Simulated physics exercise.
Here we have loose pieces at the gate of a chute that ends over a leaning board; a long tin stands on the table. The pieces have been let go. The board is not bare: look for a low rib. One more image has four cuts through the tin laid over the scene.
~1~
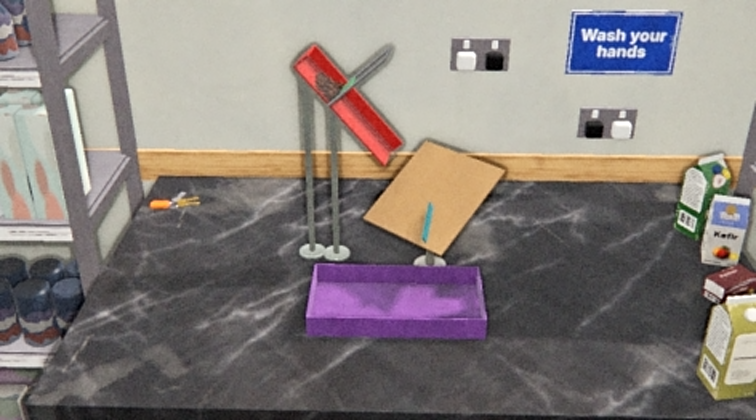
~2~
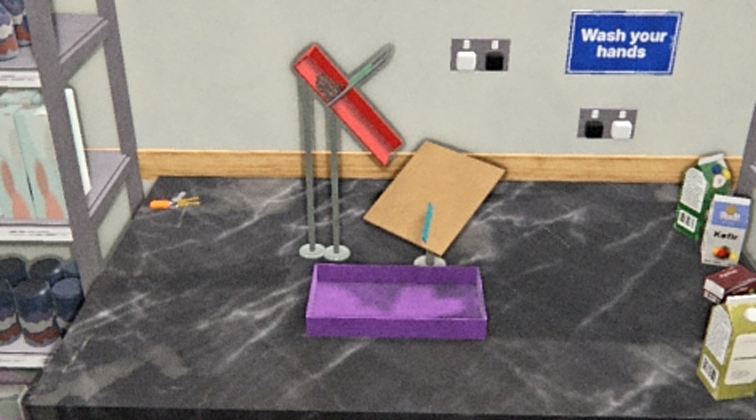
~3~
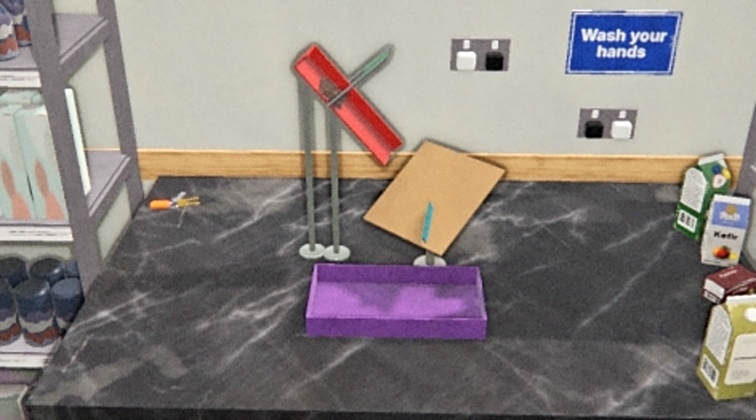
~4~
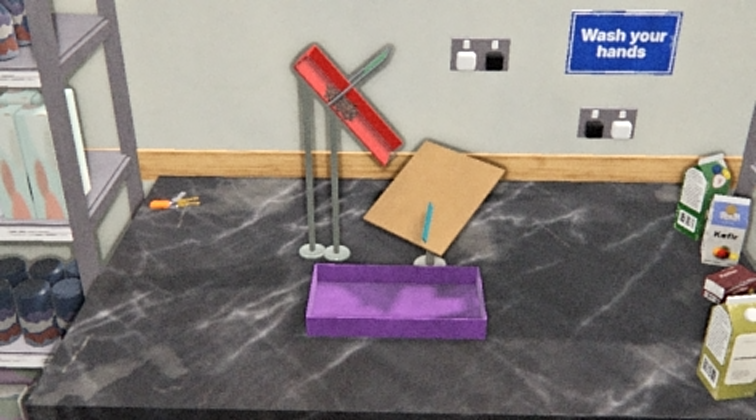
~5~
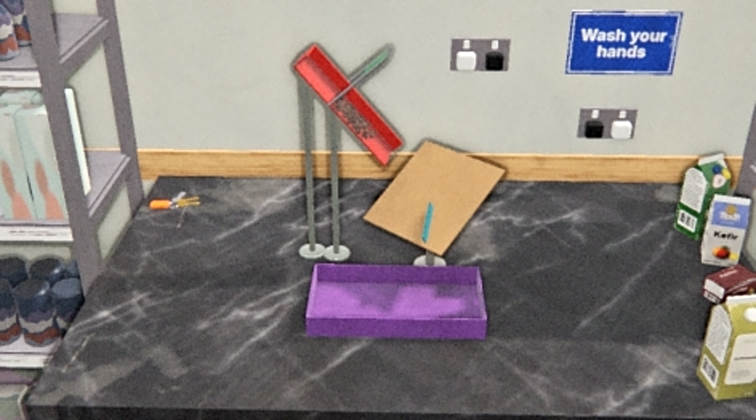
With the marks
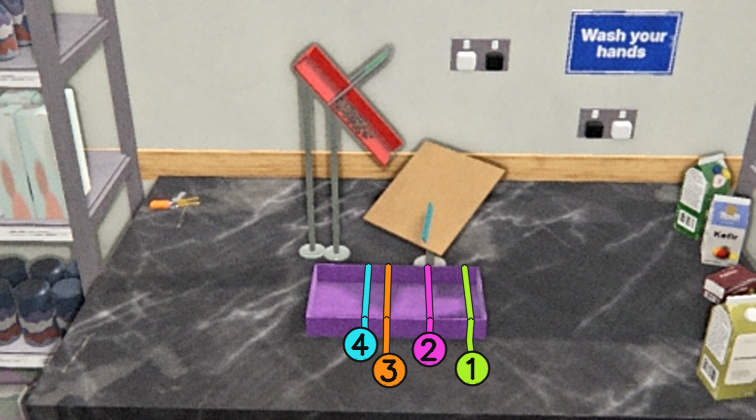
A dark marbled counter against a pale wall with sockets and a "Wash your hands" sign is seen from the front, slightly above. A steep red chute on grey-green posts holds small brown pieces above a tilted tan board with a blue rib, with an empty purple tin in front, shelves left and cartons right. The pieces slide partway down the chute while the camera stays still.
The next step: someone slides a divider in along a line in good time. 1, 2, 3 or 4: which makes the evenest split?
Best: 3.
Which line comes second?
Here it is line 4.
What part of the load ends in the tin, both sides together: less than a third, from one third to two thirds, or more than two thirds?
More than two thirds.
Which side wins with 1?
The left side.
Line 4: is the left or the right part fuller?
More lands on the right.
On the marked copy, line 1 crosses the front rim at (470, 320); line 2 crosses the front rim at (430, 319); line 3 crosses the front rim at (386, 318); line 4 crosses the front rim at (364, 318).
For line 1, of what is caught, the whole lot on the left of the divider, none at all on the right.
For line 2, of what is caught, all but a few on the left of the divider, only a few on the right.
For line 3, of what is caught, close to half on the left of the divider, close to half on the right.
For line 4, of what is caught, close to a quarter on the left of the divider, the bulk on the right.
